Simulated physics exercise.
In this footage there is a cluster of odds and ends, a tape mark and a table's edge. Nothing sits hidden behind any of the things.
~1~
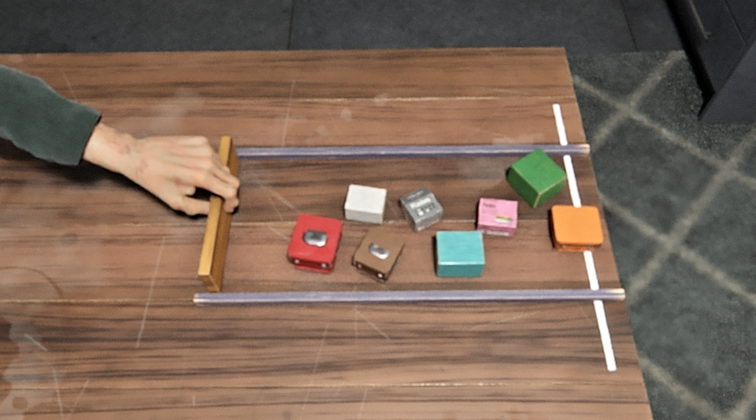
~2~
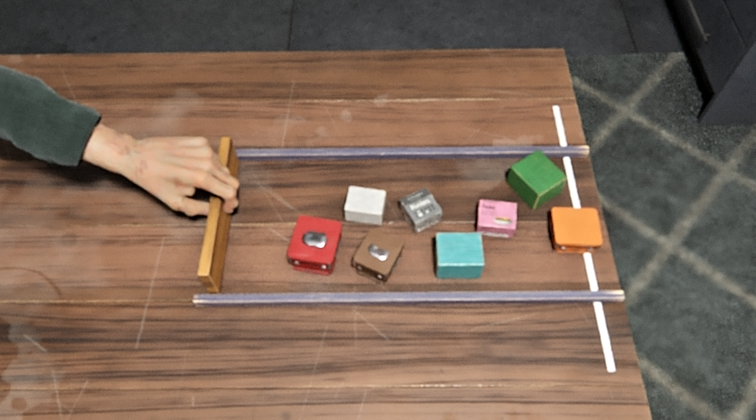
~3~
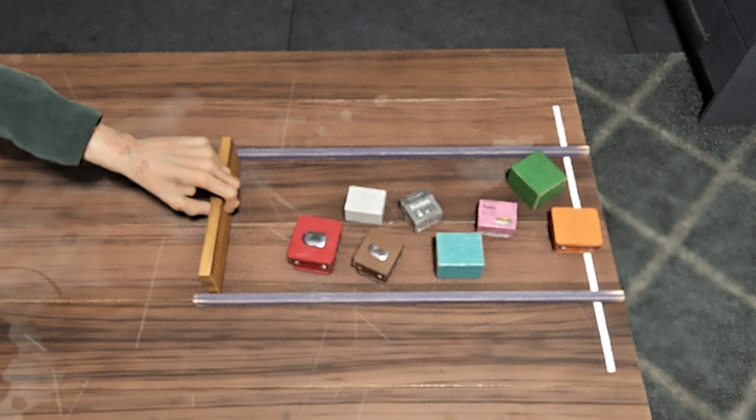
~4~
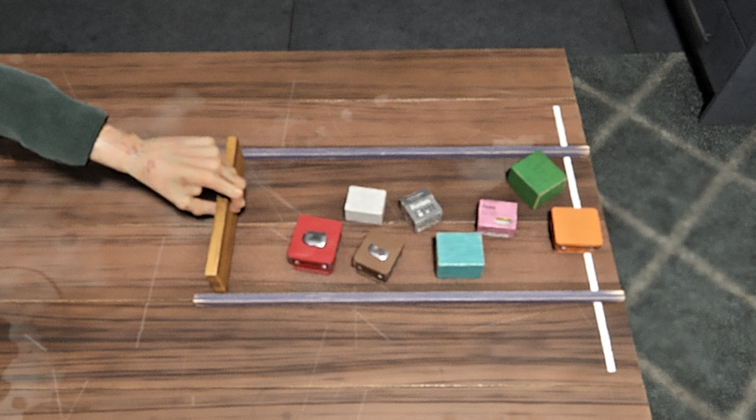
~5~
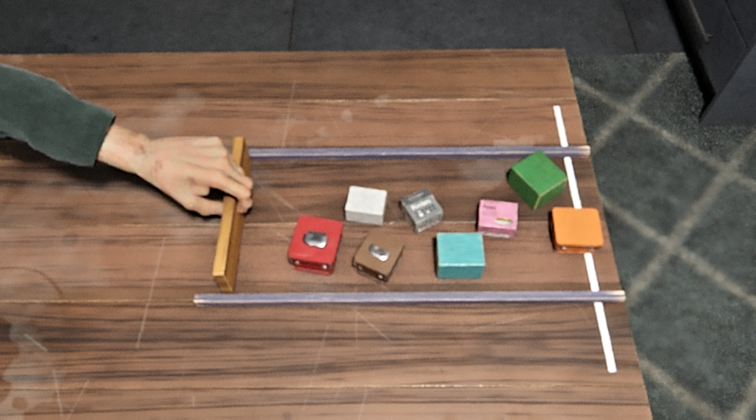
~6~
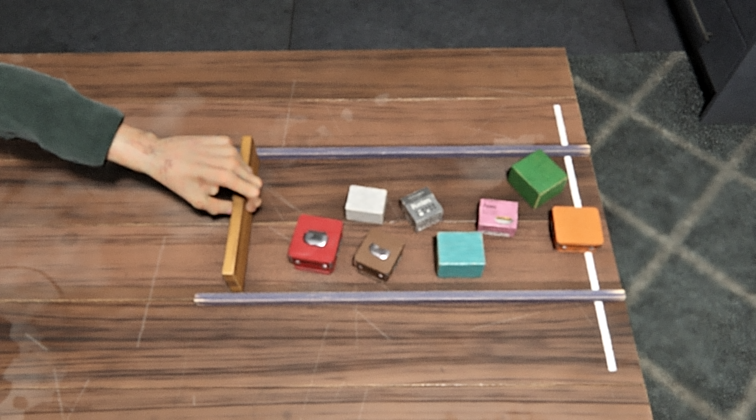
A hand slides a wooden board slightly right toward scattered small boxes on a table.
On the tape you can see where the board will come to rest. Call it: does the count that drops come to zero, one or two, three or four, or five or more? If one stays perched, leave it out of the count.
It comes to five or more.
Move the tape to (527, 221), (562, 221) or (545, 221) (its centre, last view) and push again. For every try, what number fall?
Taken one after another, the numbers are 3, 5 and 3.
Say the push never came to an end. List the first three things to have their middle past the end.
Taking them earliest first, it's the orange case, the turquoise block and the pink box.
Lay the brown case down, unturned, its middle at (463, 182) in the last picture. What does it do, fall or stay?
Stays put.
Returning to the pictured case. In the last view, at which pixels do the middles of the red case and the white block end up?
Final spots - red case (611, 240), white block (599, 205).
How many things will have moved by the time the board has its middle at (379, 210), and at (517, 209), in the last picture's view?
Counting first: 5, next 8.
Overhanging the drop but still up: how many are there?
Count of overhanging things: 3.
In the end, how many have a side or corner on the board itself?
In total, 3.
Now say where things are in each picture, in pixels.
Orange case (575, 229); green block (537, 178); pink box (497, 217); board (221, 212); tape (580, 220), in the first picture.
Green block (536, 180); red case (316, 246), in the second picture.
Pink box (496, 219); white block (366, 205), in the third picture.
Orange case (574, 231); brown case (379, 257), in the fourth picture.
Green block (537, 180); turquoise block (459, 256), in the fifth picture.
Orange case (575, 230); green block (537, 179); pink box (497, 218); board (243, 212); tape (581, 220), in the sixth picture.
Soon after, none off yet; orange case at rest near (575, 230); green block at rest near (537, 179); pink box at rest near (497, 218).
Then, none off yet; orange case moving near (585, 228); green block moving near (543, 178); pink box moved about its own width near (535, 217).
Further on, one off so far; orange case on the floor near (540, 401); green block moved a little near (554, 172); pink box tipped well over near (623, 223).
At rest, the number that fall off is five or more; fallen, brown case, grey box, turquoise block, pink box and orange case.
